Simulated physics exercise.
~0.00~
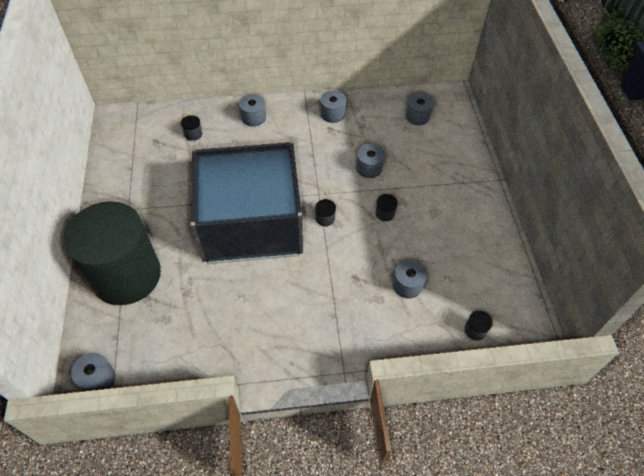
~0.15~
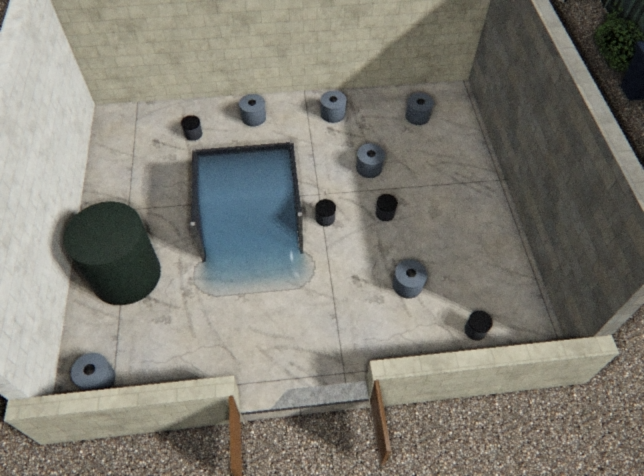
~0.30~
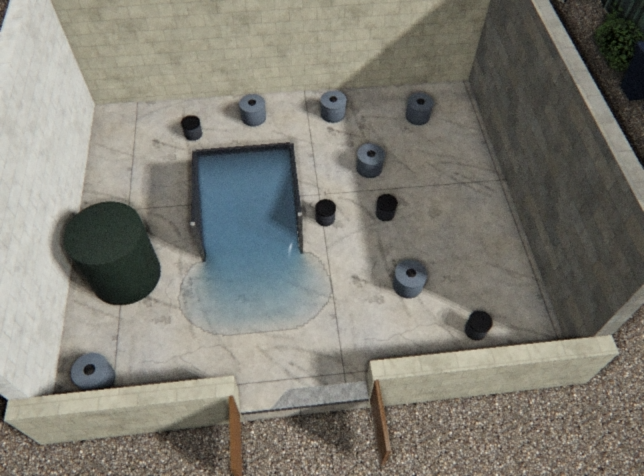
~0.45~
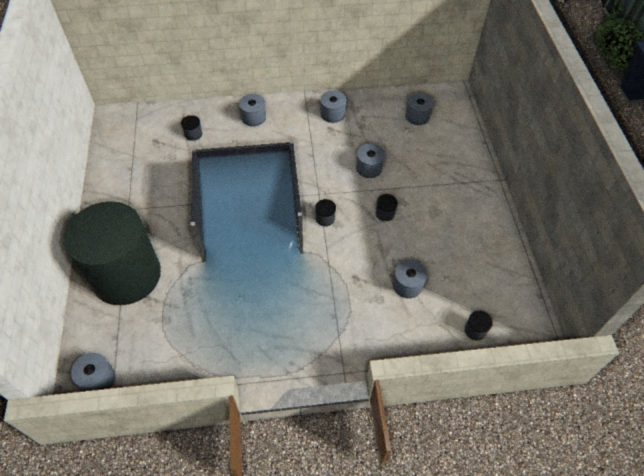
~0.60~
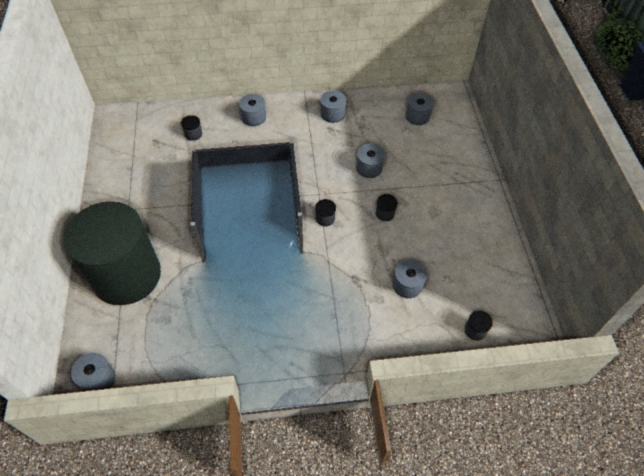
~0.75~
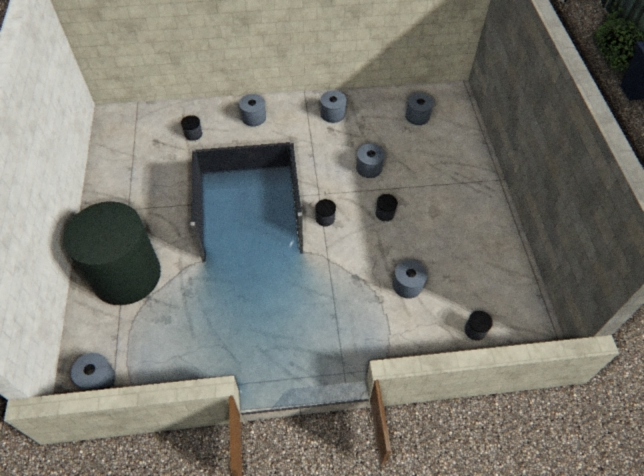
In the video, the near side of a dark square tank in a walled yard gives way and water pours out, spreading in a widening sheet across the pale floor to the front opening, while the surrounding tubs and pails stay still.
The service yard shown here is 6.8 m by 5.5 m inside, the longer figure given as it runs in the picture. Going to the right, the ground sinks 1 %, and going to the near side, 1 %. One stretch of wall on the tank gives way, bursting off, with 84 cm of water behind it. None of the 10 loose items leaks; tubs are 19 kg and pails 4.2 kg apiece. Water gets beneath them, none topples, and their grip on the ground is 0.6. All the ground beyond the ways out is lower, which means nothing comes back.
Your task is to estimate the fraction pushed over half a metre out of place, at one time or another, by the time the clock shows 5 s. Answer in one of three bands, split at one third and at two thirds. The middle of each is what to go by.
Under a third.
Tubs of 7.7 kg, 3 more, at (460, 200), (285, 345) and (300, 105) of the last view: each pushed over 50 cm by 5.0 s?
In the order asked: Below the mark; above the mark; below the mark.
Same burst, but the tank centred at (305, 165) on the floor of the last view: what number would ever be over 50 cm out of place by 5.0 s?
Then 4 of them would.
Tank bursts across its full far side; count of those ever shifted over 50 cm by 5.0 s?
Result: 4.
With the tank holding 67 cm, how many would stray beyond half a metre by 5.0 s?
In that case 1 of them.
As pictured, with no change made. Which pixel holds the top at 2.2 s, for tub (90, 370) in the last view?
Position: About (82, 311).
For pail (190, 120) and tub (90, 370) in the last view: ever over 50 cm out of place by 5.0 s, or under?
Taking them in turn: The first is below the mark and the second is above the mark.
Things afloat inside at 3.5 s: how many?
1.
After 1.1 s 0 of 10 are over 50 cm from their spots; 0 afloat.
After 2.2 s 1 of 10 are over 50 cm from their spots; 0 afloat.
After 3.5 s 1 of 10 are over 50 cm from their spots; 1 afloat.
After 5.0 s 1 of 10 are over 50 cm from their spots, and 1 have been at some point; 0 afloat.
